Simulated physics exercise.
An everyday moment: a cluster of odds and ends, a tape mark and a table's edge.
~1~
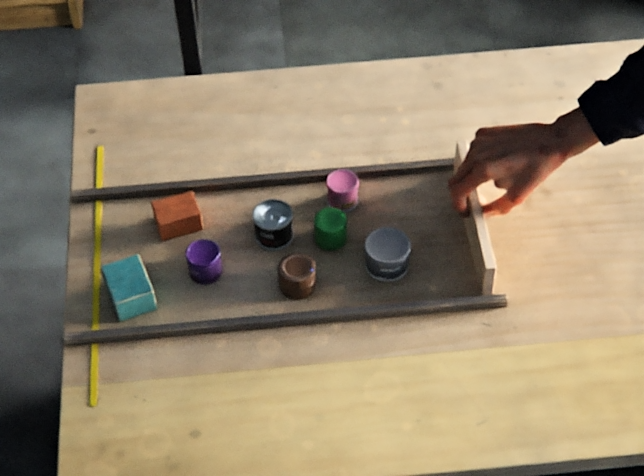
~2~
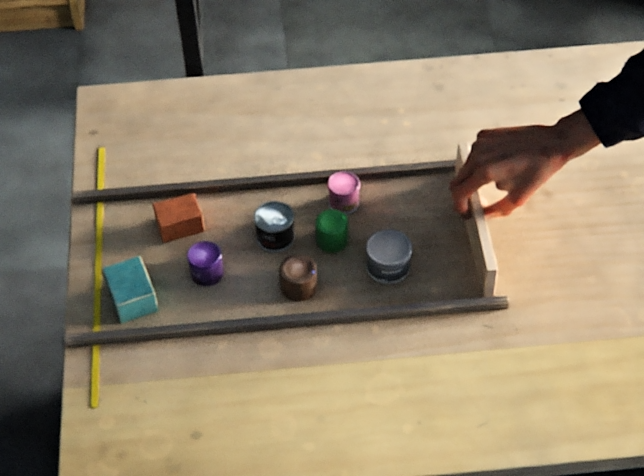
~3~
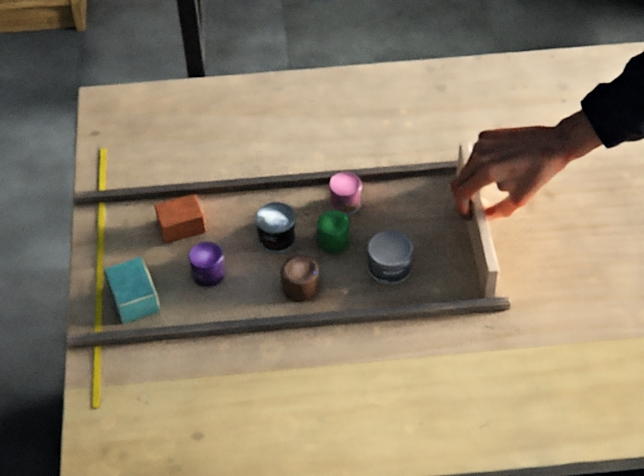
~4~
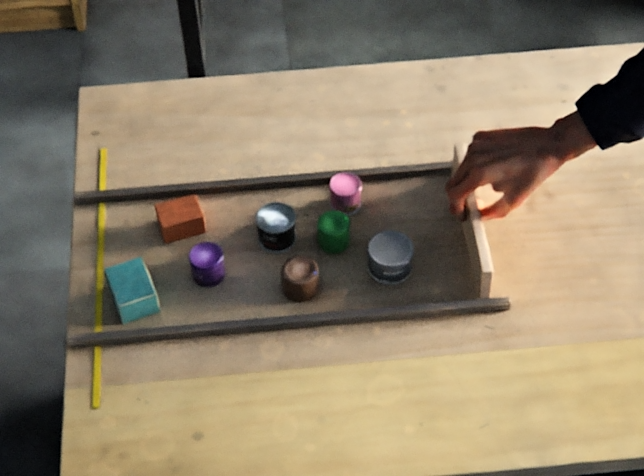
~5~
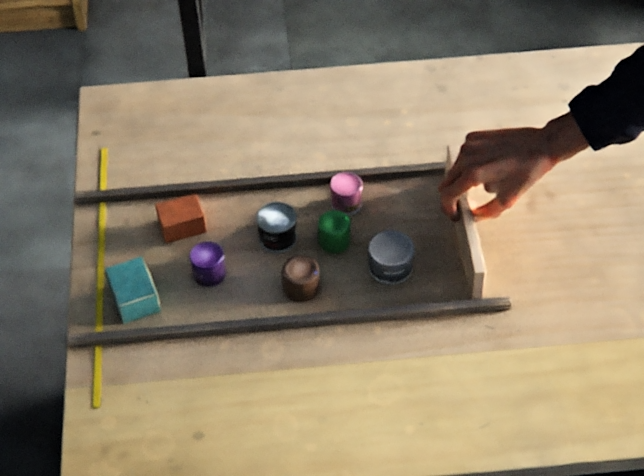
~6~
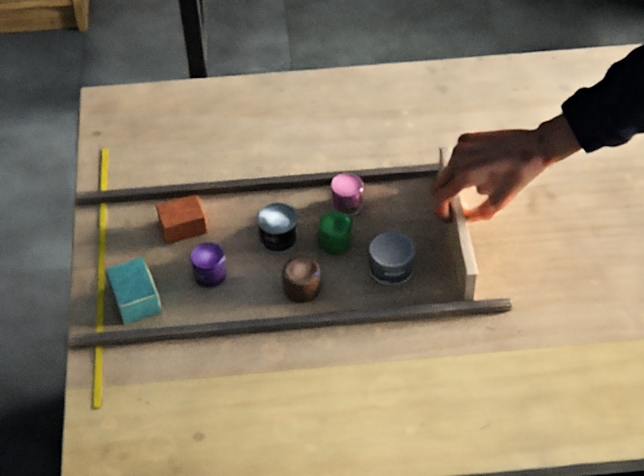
On a wooden table, a hand slides a board slightly left toward small blocks and tubs.
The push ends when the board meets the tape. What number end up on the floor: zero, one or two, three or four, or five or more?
The number that fall off is three or four.
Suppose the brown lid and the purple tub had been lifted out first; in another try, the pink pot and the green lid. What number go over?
Fallen: 3, and 2 in the other try.
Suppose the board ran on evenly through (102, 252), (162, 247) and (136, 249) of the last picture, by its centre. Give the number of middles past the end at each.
Past the end: 4, 0 and 0.
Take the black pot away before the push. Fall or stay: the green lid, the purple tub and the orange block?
The green lid remains up, the purple tub falls, the orange block drops off.
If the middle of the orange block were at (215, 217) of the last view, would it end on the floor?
The orange block tumbles off.
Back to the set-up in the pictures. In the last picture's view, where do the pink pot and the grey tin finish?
First (85, 216), then (76, 282).
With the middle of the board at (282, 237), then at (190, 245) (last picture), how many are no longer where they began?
The counts are 5 and 8.
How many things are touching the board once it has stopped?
That makes 4.
Early on, none off yet; turquoise block at rest near (133, 291); orange block at rest near (182, 219); purple tub at rest near (209, 265).
A while later, none off yet; turquoise block at rest near (133, 291); orange block travelled a little near (169, 215); purple tub travelled a little near (196, 265).
Further along, none off yet; turquoise block travelled about its own width near (102, 298); orange block travelled well along near (106, 207); purple tub travelled well along near (111, 259).
Finally, the number that fall off is three or four; lost, black pot, purple tub, orange block and turquoise block.
